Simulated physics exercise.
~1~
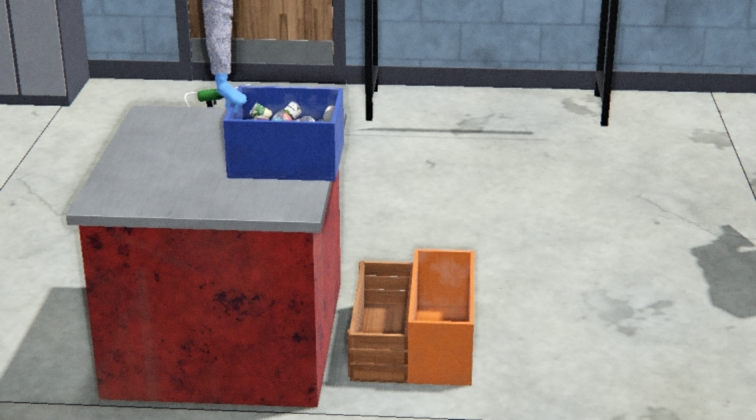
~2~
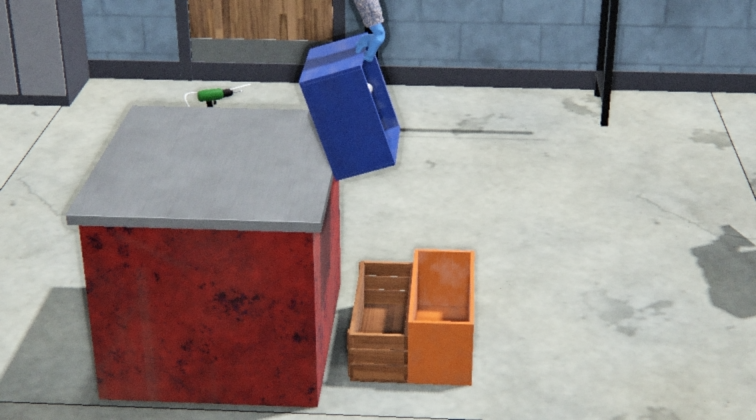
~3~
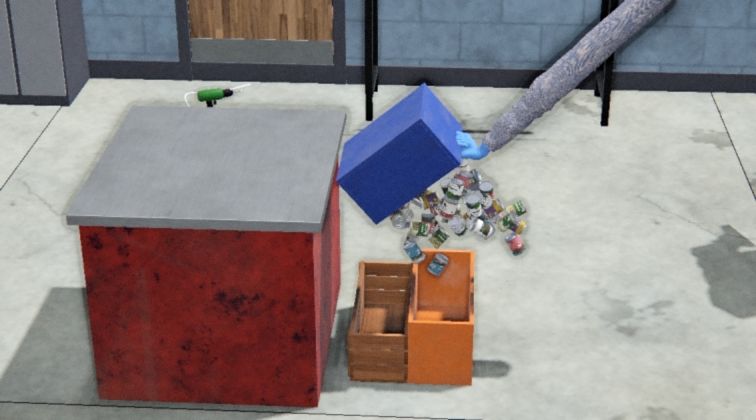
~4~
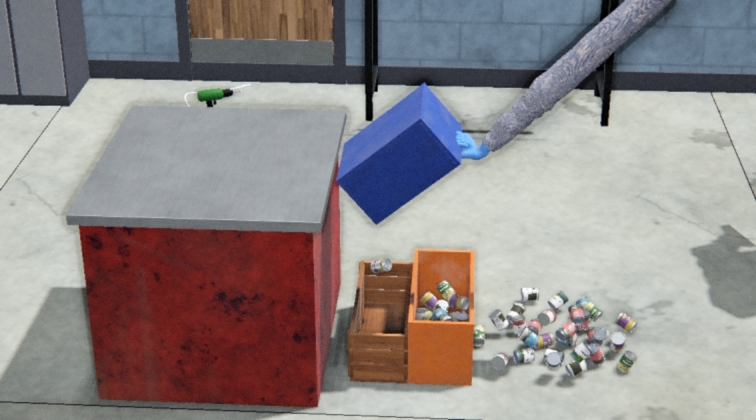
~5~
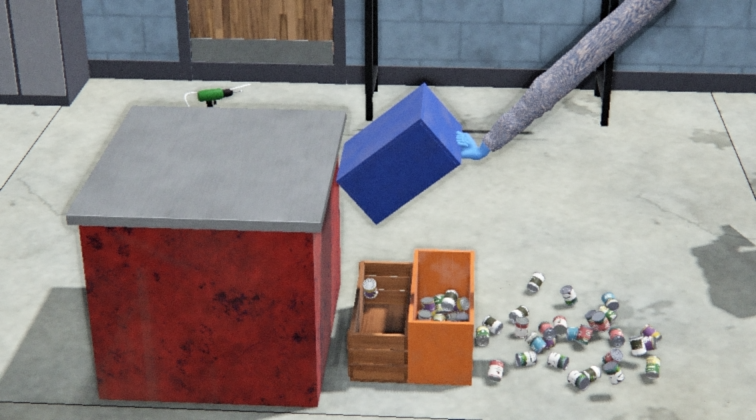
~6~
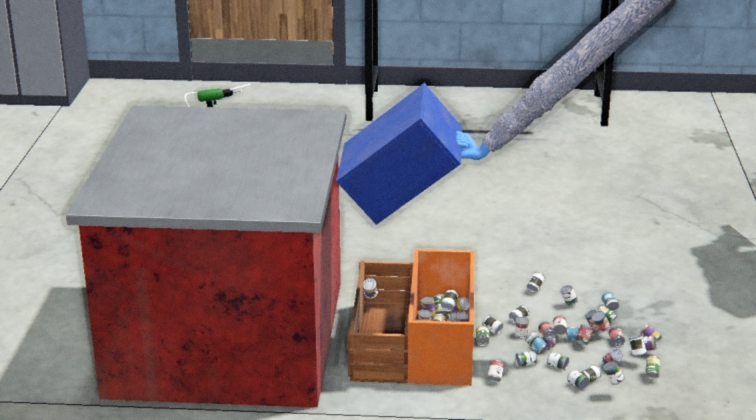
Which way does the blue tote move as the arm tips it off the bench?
The blue tote moves to the right, going past the edge of the bench as it tips over.
A gray-sleeved arm with a blue-gloved hand tipped a blue tote of small tins off a red bench to the right, spilling them downward; one landed in the wooden crate, some in the orange bin, and most scattered on the floor beyond it.
